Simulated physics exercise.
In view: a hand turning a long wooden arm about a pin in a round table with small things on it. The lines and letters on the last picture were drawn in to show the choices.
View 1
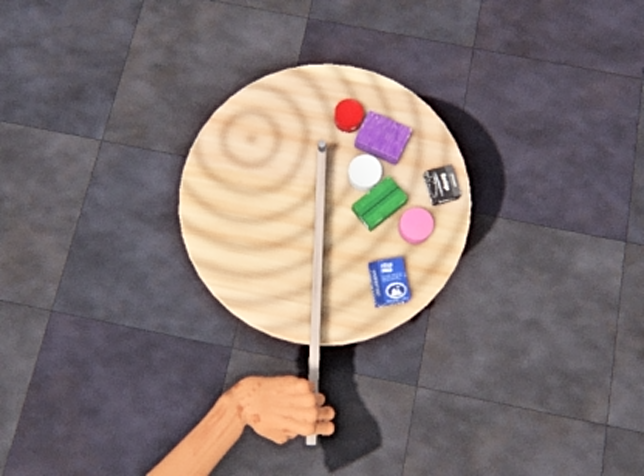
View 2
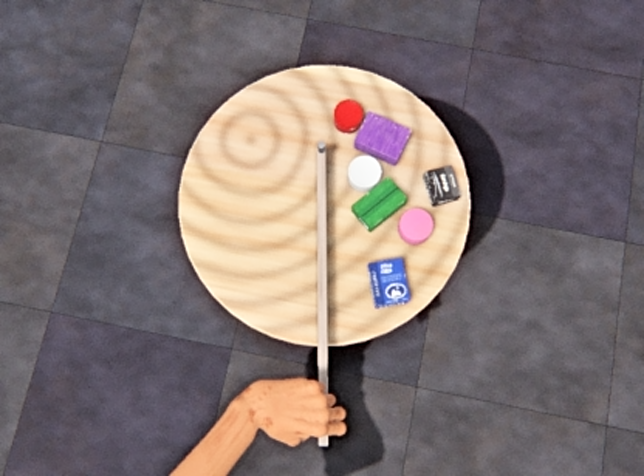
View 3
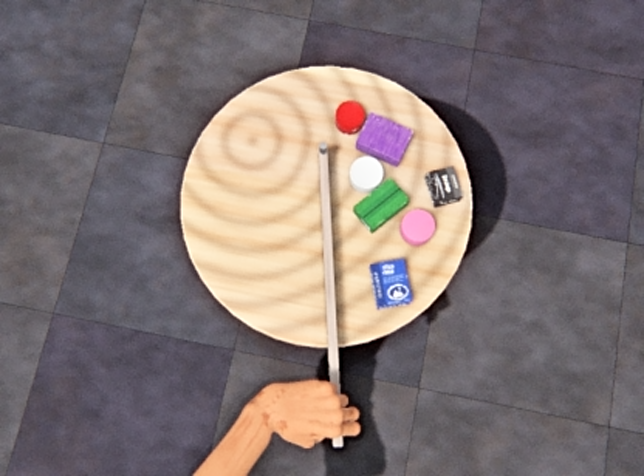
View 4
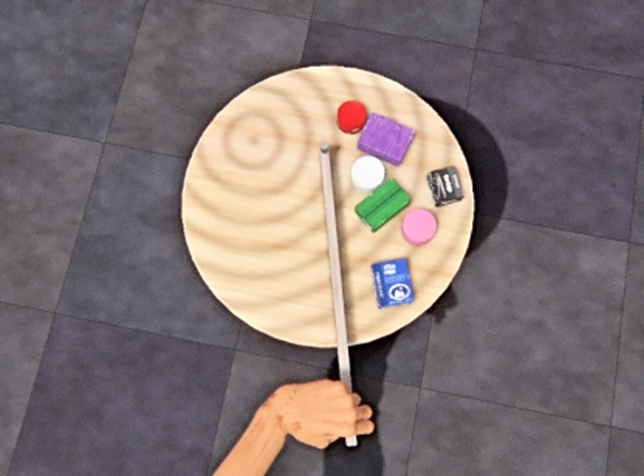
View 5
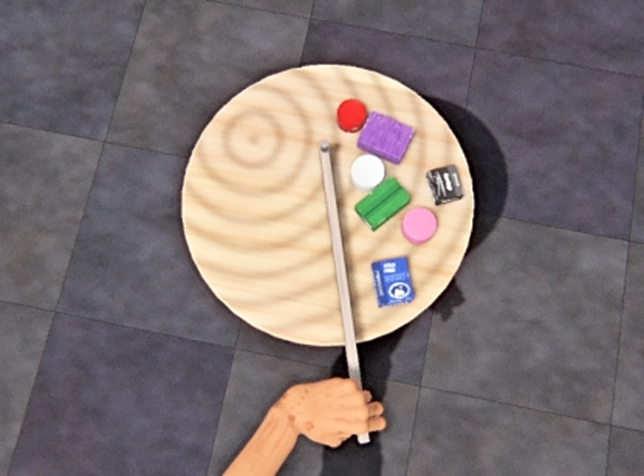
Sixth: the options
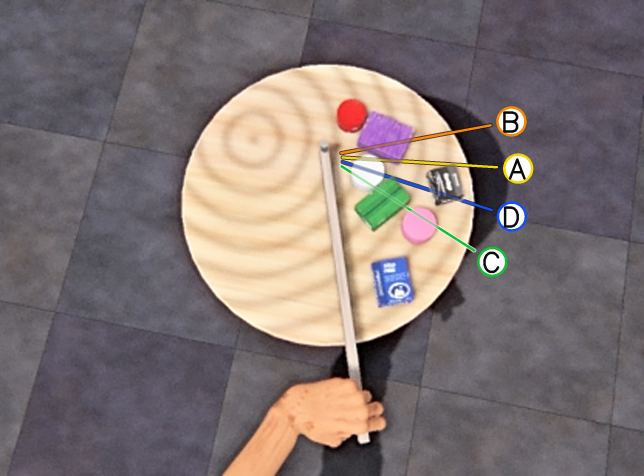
On a round wooden table, a hand swinging the near end of a long pinned arm rightward, small coloured items staying beside it.
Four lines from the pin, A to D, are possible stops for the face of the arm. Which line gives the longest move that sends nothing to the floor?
Stop at C.
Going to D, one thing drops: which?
The blue packet.
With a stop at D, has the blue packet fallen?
Yes.
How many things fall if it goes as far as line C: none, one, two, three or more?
By then, none.
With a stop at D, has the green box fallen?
By then, no.
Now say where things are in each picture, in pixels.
In the first frame, black box (442, 185); red tub (349, 116); green box (380, 204).
In the second frame, arm (322, 246); purple block (382, 139).
In the third frame, arm (328, 246); blue packet (390, 284).
In the fourth frame, arm (333, 246); black box (445, 187).
In the fifth frame, arm (337, 244); green box (382, 204); purple block (385, 138); white jar (367, 173).
On the marked copy, A at (420, 162); B at (416, 139); C at (407, 208); D at (417, 186).
Following C. Soon after the start, arm (368, 235); blue packet (407, 274); black box (445, 185).
Later, arm (394, 218); blue packet (446, 248); pink tin (420, 220).
In the end, arm (408, 202); blue packet (465, 221); black box (453, 178); nothing has fallen.
As for the rest, A drops the black box and blue packet; B drops the black box, blue packet and pink tin; D drops the blue packet.
